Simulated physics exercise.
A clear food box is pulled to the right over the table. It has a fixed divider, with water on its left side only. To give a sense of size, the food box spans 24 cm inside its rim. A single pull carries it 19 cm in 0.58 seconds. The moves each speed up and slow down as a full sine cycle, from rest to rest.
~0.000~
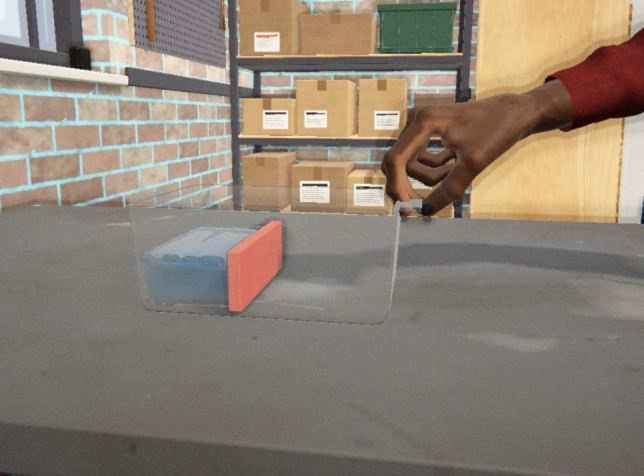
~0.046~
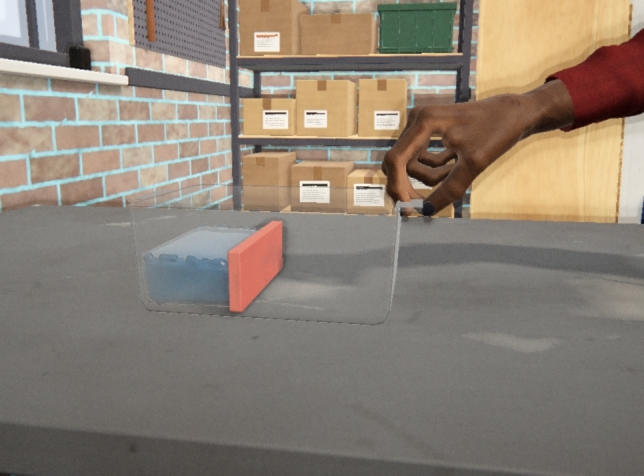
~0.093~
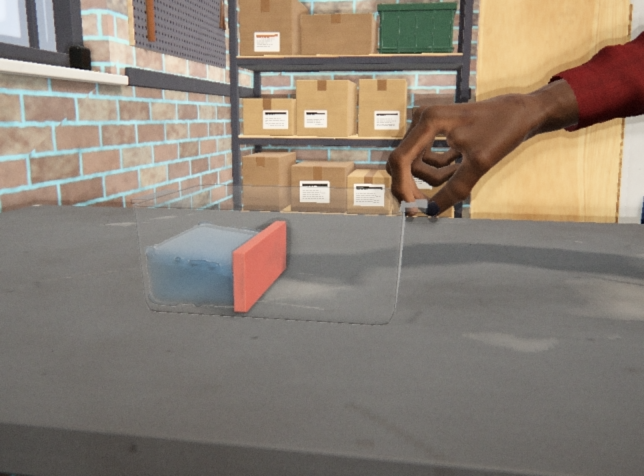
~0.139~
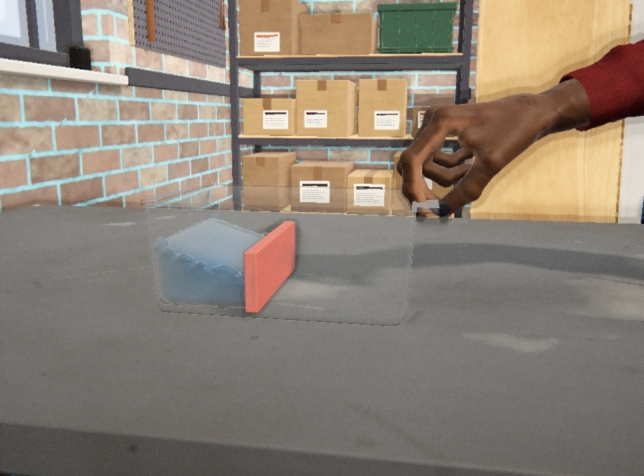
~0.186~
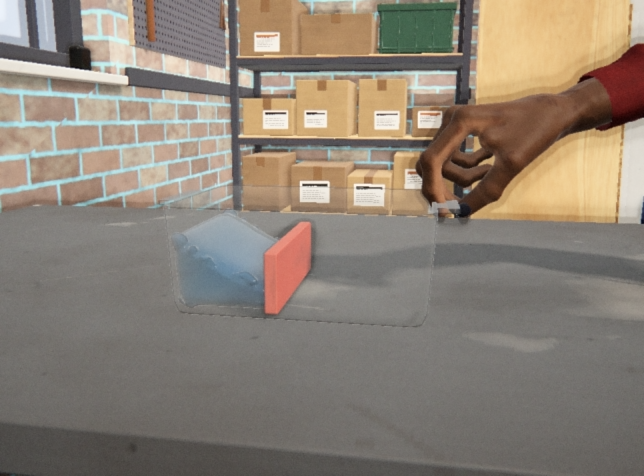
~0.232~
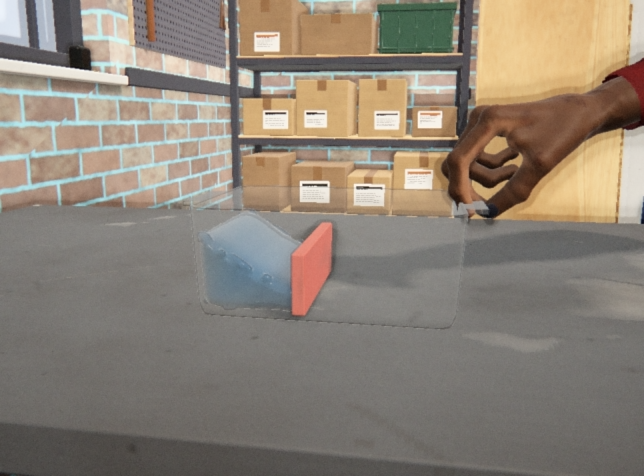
In the video, a hand pulls a clear box to the right across a gray table, slowly at first and then faster, and the bluish water left of its red divider tilts, rising at the left side.
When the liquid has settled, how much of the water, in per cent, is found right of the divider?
17 %.
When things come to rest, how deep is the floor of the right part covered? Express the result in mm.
I'd estimate close to 6 millimetres of depth.
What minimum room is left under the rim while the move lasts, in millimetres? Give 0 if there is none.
I'd put it at close to 20 mm.
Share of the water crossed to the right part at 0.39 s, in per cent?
Roughly 2 percent.
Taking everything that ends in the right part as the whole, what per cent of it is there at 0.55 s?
My estimate is about 90 in a hundred.
Then, 0.39 s in, it has gone 16 cm; 2 per cent is on the right side and 0 is out of the food box.
Then, 0.55 s in, it has gone 19 cm; 16 per cent is on the right side and 0 is out of the food box.
Then, 0.71 s in, it has gone 19 cm; 16 per cent is on the right side and 0 is out of the food box.
Then, 0.87 s in, it has gone 19 cm; 16 per cent is on the right side and 0 is out of the food box.
Finally, 17 per cent is on the right side and 0 is out of the food box.
